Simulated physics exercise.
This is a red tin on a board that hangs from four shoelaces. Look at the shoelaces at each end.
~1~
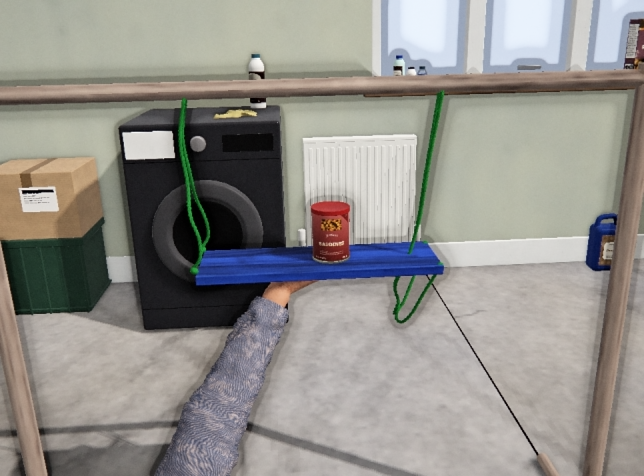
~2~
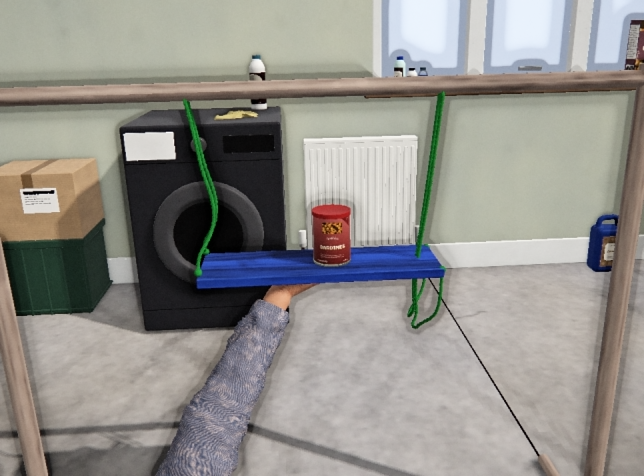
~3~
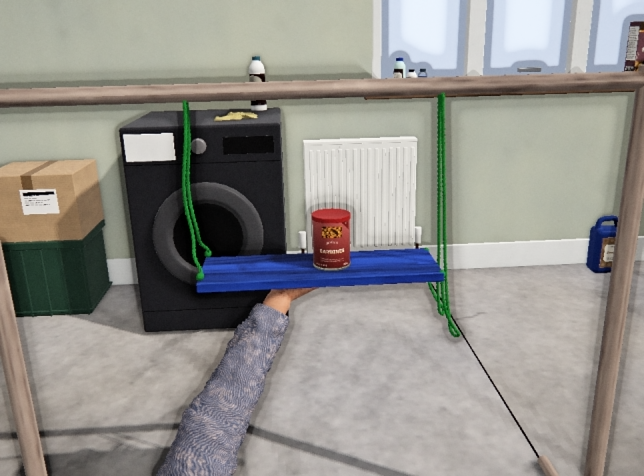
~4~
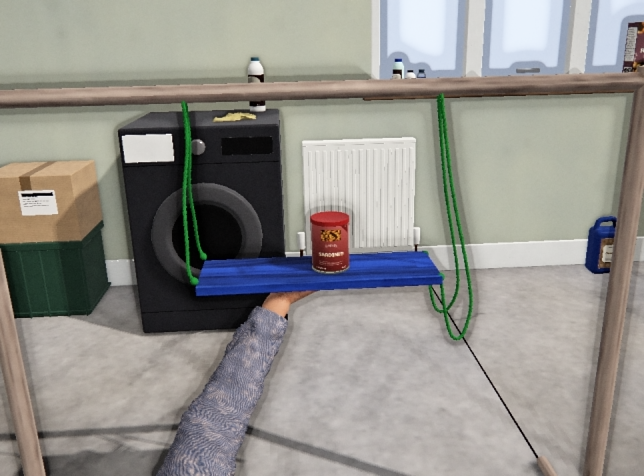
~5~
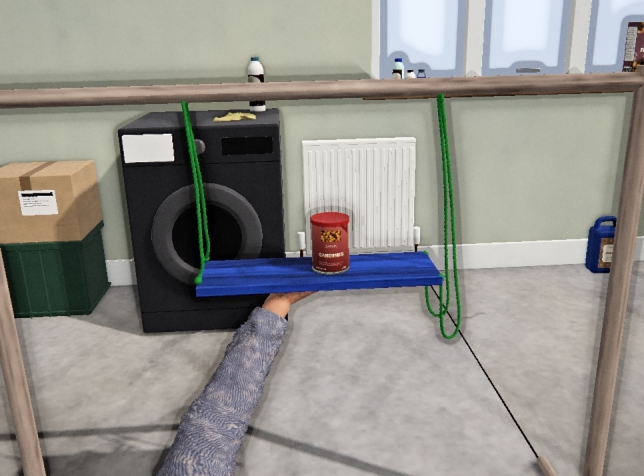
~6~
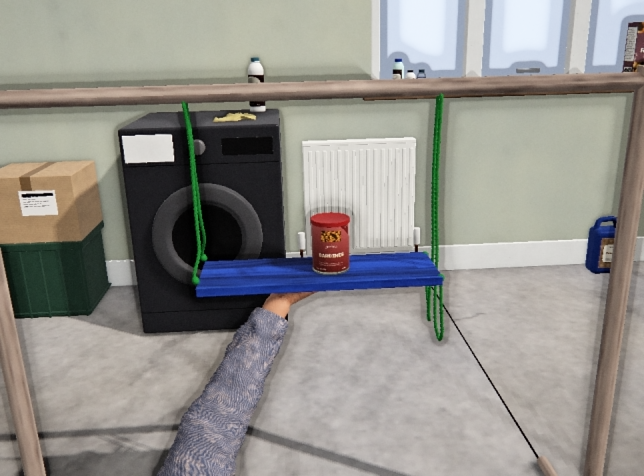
Red tin resting on a blue board held up from below by a hand, slack green laces swaying at the right end.
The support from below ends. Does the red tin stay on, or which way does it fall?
The red tin goes off on the right.
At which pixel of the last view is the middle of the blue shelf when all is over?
Around (231, 332).
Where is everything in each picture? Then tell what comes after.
Red tin (331, 232); blue shelf (321, 276), in the first frame.
Red tin (332, 235), in the second frame.
Red tin (331, 239), in the third frame.
Red tin (330, 242); blue shelf (321, 286), in the fourth frame.
Red tin (330, 243), in the fifth frame.
Red tin (331, 243); blue shelf (321, 287); left shoelaces almost straight; right shoelaces slack, hanging in a loop, in the sixth frame.
Then, 0.76 s after the last picture, board tipped 38° down to the right; tin on the floor.
Then, 1.40 s after the last picture, board tipped 41° down to the right; tin on the floor.
At rest, board tipped 38° down to the right; tin on the floor. The red tin tumbles from the right end.
